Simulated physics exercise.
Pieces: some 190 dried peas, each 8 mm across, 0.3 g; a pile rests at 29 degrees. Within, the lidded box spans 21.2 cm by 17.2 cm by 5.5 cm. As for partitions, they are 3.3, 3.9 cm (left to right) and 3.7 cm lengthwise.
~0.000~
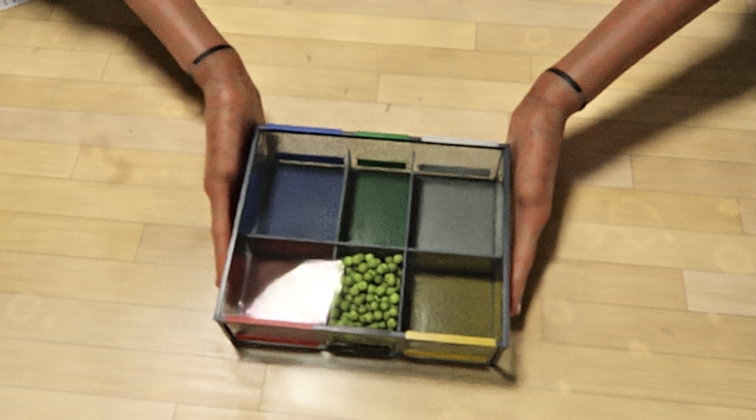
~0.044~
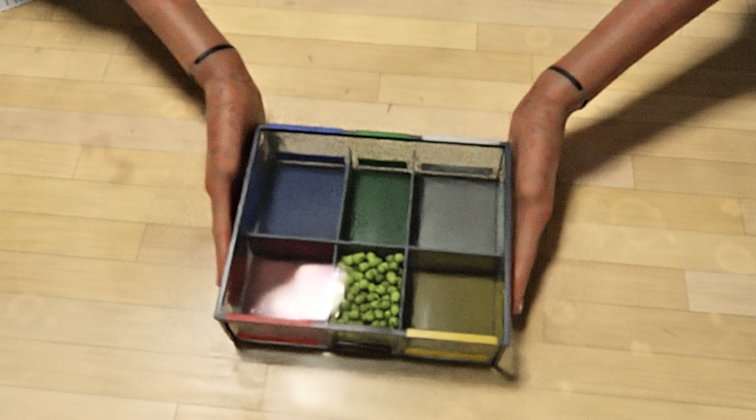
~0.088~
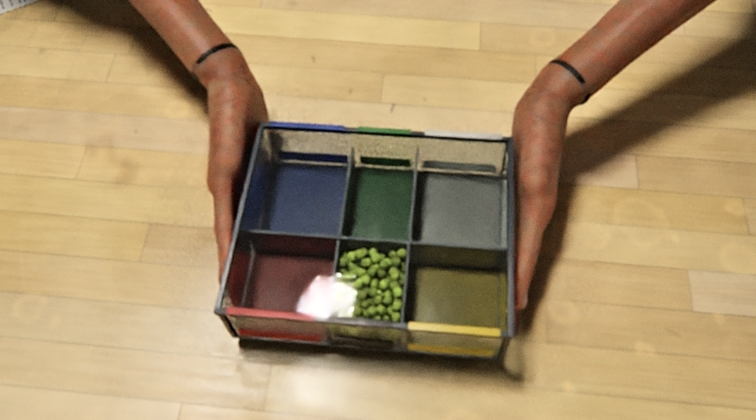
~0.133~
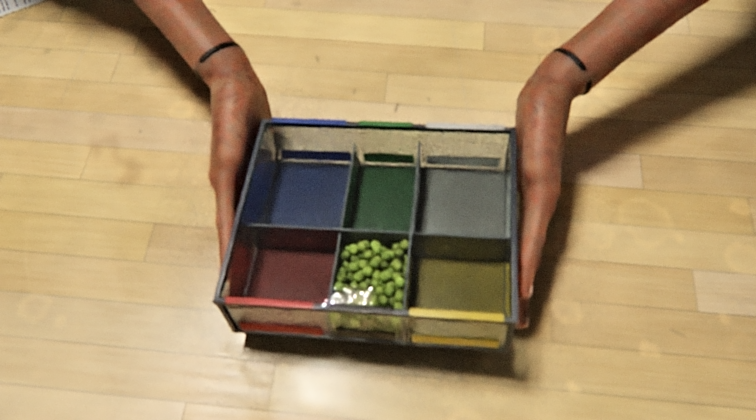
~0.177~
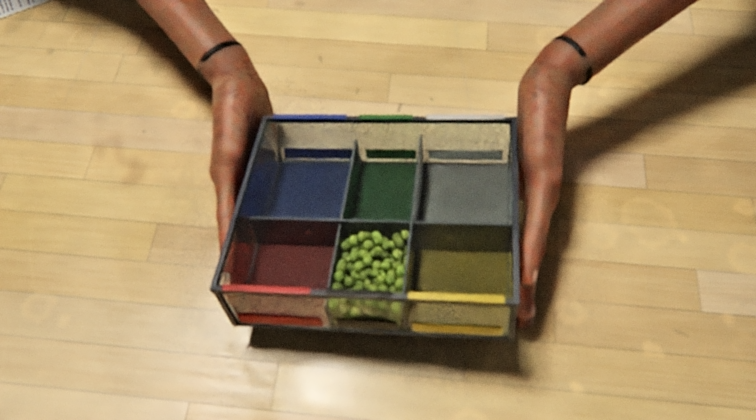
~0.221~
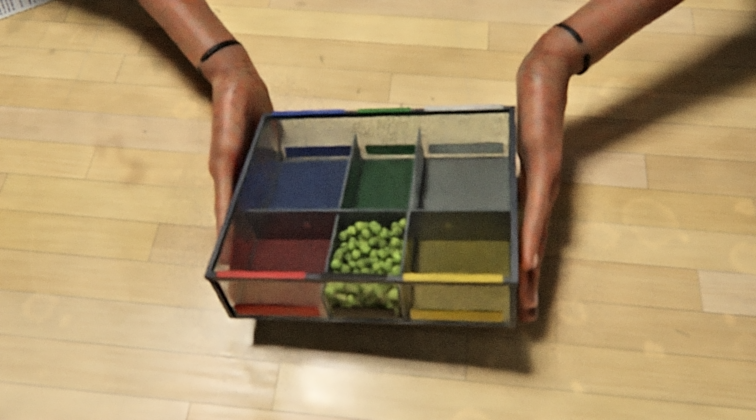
A clear lidded box with six compartments, held at its sides by two hands with dark wristbands, is seen from above over a pale wooden floor. Blue, green and grey sections line the back, with red, a pile of green peas, and yellow in front. The hands steadily tilt the box, raising its front edge, as a bright glare slides off the red section and fades; the view stays still.
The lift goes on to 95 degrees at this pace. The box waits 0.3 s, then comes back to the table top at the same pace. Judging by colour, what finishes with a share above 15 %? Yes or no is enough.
Red, no; blue, yes; green, no; yellow, no; white, no; black, yes.
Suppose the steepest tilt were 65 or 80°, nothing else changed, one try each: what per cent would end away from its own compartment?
Roughly 25 percent for the first try and 55 percent for the second.
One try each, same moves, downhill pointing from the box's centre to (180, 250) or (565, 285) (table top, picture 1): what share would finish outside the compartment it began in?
Near 80 and 30 percent, in that order.
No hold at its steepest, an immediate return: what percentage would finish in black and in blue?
You'd end up with black at 35 per cent and blue at 60 per cent.
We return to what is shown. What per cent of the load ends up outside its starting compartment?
Share changed: Approx. 70 %.
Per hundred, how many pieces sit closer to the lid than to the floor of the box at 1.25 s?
Close to 70 in a hundred.
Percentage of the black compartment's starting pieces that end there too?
Something like 30 per cent.
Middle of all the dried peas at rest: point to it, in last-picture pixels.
Close to pixel (322, 204).
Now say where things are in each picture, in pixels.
The first frame shows box tilt 0 degrees, front corners at (220, 316) and (503, 342); black 100 %.
The second frame shows box tilt 1 degrees, front corners at (220, 315) and (504, 340).
The third frame shows box tilt 3 degrees, front corners at (220, 309) and (508, 333), lowest corner left back.
The fourth frame shows box tilt 7 degrees, front corners at (219, 299) and (512, 318), lowest corner left back.
The fifth frame shows box tilt 11 degrees, front corners at (217, 287) and (513, 300), lowest corner left back.
The sixth frame shows box tilt 15 degrees, front corners at (211, 274) and (512, 279), lowest corner left back; black 100 %. The box's pace is about 95 degrees a second.
Then, at 1.25 s, tilt 95 degrees; red 5 %, blue 45 %, green 5 %, black 45 %.
After 1.94 s, tilt 50 degrees; blue 65 %, black 35 %.
After 2.67 s, tilt 0 degrees; blue 65 %, black 30 %.
In the end, at 3.4 s, red 0 %, blue 65 %, green 0 %, yellow 0 %, white 0 %, black 30 %.
